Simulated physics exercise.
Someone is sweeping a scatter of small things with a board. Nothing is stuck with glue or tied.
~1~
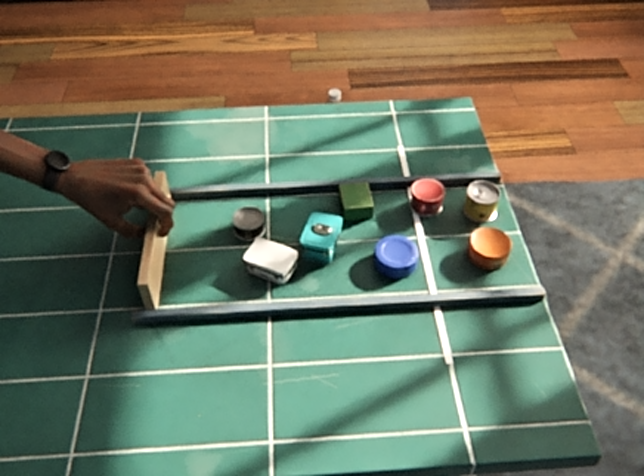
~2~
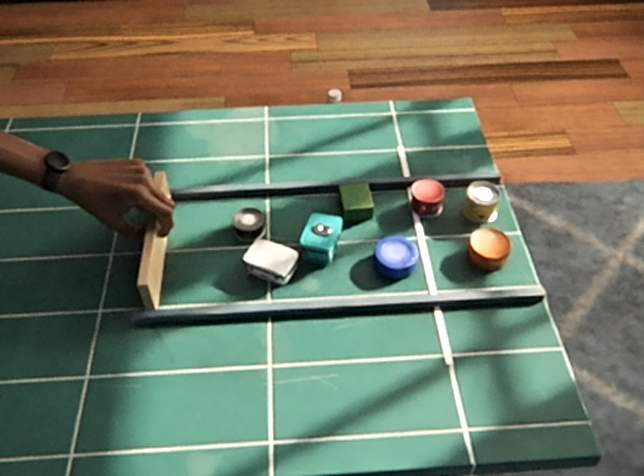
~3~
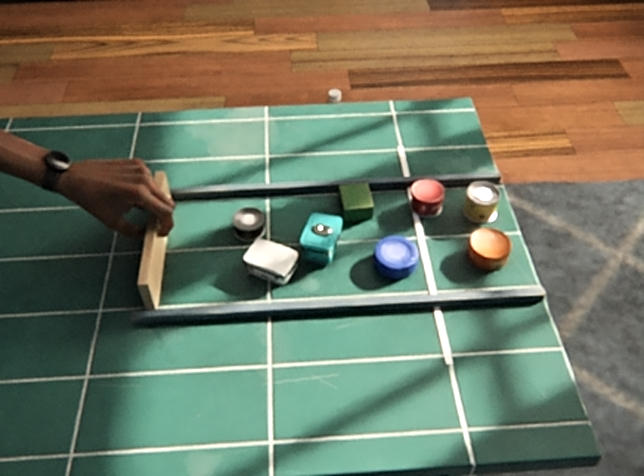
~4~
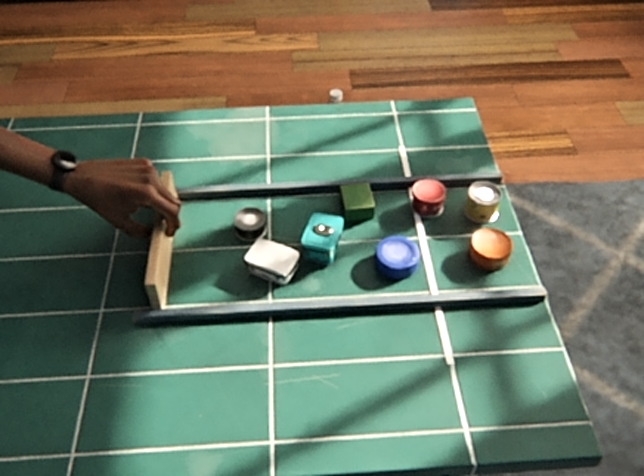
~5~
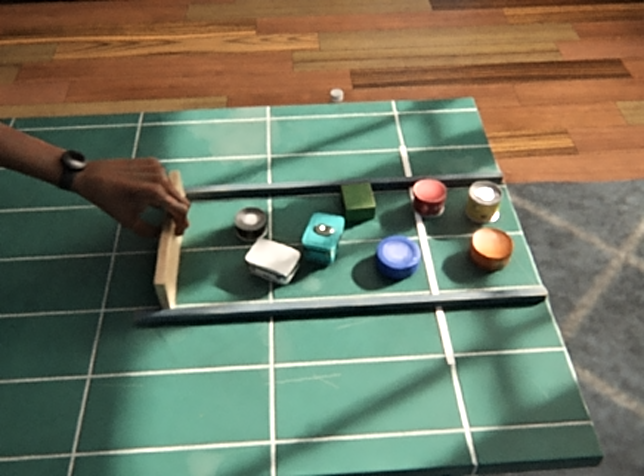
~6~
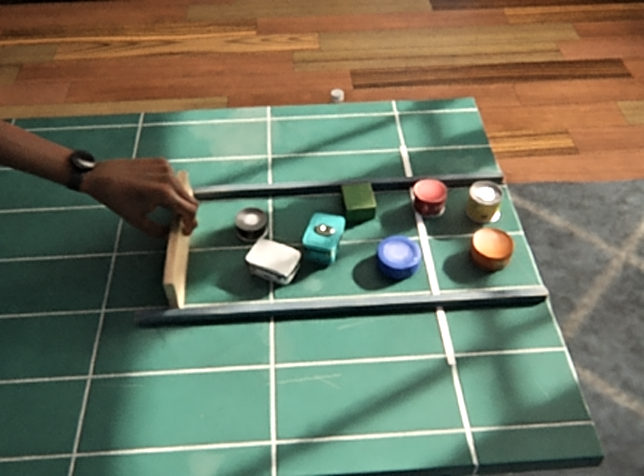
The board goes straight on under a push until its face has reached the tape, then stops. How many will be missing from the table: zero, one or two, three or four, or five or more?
No losses.
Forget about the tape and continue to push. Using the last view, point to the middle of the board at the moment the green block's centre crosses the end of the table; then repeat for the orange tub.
For the green block, about (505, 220); for the orange tub, about (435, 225).
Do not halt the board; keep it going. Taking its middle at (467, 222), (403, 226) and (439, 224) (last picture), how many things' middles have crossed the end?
In that order 2, 0 and 1.
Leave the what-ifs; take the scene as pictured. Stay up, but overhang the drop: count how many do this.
The count is 1.
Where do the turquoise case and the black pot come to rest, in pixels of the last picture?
Near (452, 234) and (435, 215).
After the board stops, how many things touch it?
The number is 4.
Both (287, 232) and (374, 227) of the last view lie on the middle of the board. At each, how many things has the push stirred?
So far 3, and 5 at the second.
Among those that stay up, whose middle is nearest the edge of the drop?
It's the orange tub that ends nearest.
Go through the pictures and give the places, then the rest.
The first picture shows yellow tin (482, 202); orange tub (489, 249); red pot (427, 198); board (156, 238); tape (421, 239).
The second picture shows orange tub (489, 249); turquoise case (322, 239).
The third picture shows red pot (427, 199); black pot (249, 224).
The fourth picture shows yellow tin (483, 202); green block (357, 202).
The fifth picture shows orange tub (491, 249); blue lid (398, 257).
The sixth picture shows yellow tin (484, 202); orange tub (492, 249); red pot (429, 199); board (179, 237); tape (424, 239).
A little later, none off yet; yellow tin at rest near (484, 202); orange tub at rest near (492, 249); red pot at rest near (429, 199).
When it is over, the number that fall off is zero.
